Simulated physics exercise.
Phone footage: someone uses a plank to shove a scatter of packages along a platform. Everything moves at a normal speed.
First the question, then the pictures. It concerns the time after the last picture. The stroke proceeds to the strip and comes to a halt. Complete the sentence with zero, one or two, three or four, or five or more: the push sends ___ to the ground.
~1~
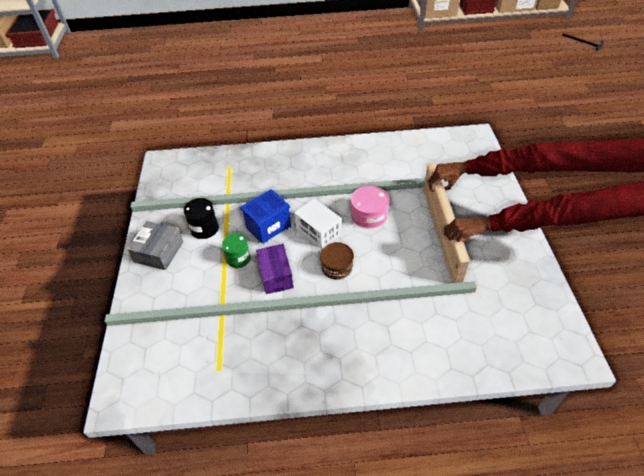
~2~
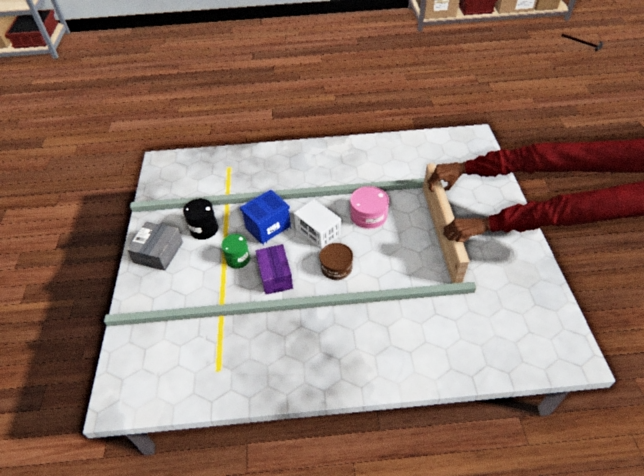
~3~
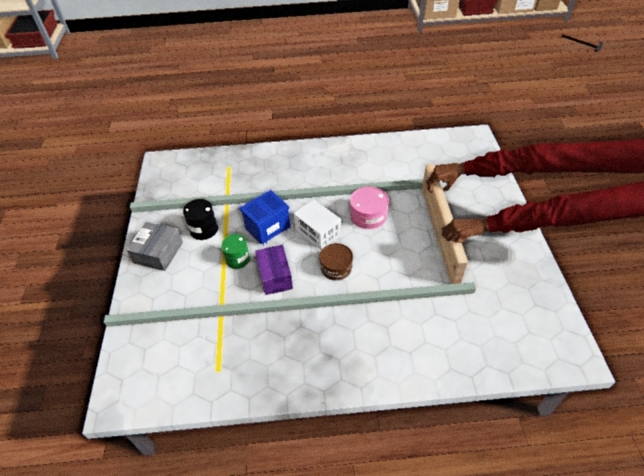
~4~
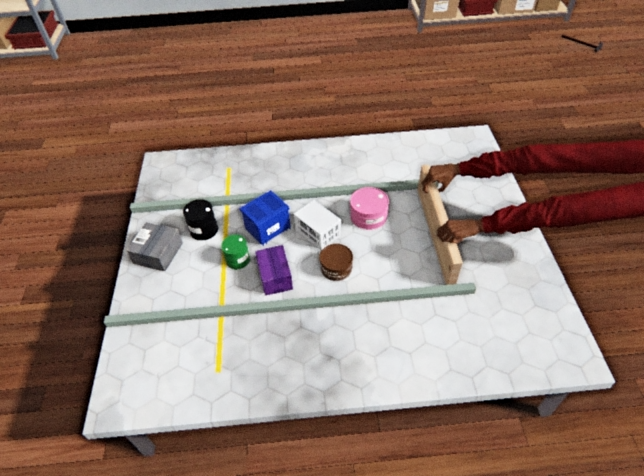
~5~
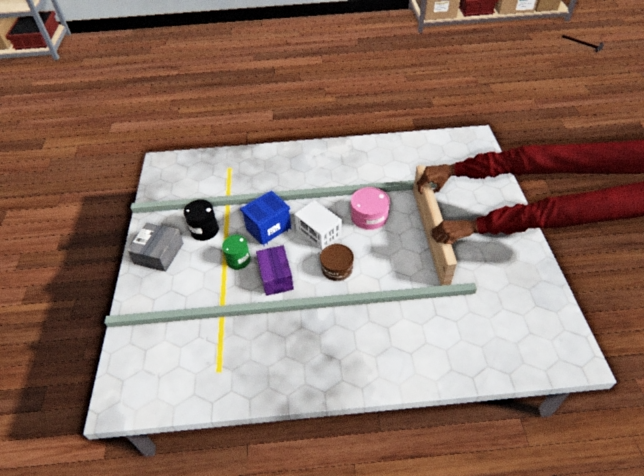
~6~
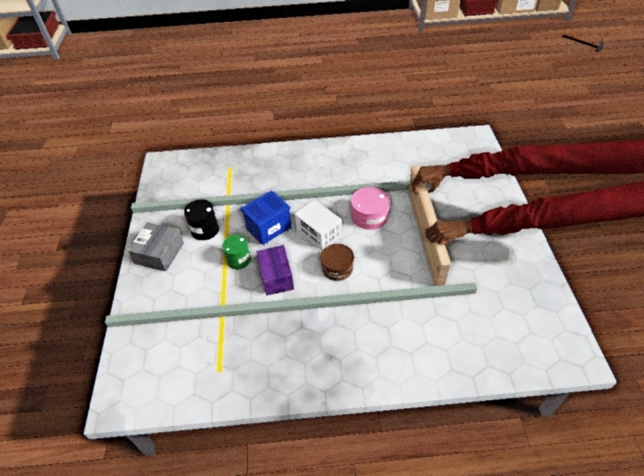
The push sends zero to the ground.
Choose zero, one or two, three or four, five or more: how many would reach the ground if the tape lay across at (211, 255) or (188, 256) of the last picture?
The first spot gives just one or two, the second gives either one or two.
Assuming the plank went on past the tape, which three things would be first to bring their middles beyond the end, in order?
Black canister, grey parcel, blue tote.
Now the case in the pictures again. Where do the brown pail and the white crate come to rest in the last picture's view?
Brown pail: (206, 279); white crate: (192, 250).
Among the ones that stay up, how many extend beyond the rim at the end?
It totals 2.
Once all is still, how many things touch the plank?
Contact count: 2.
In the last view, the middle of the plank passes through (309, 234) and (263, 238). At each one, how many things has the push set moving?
Tally at point one: 5; at point two: 7.
Soon after, none off yet; grey parcel at rest near (157, 247); black canister at rest near (202, 220); green canister at rest near (237, 252).
After that, none off yet; grey parcel at rest near (157, 247); black canister displaced a little near (197, 220); green canister displaced a little near (232, 254).
In the end, the number that fall off is zero.
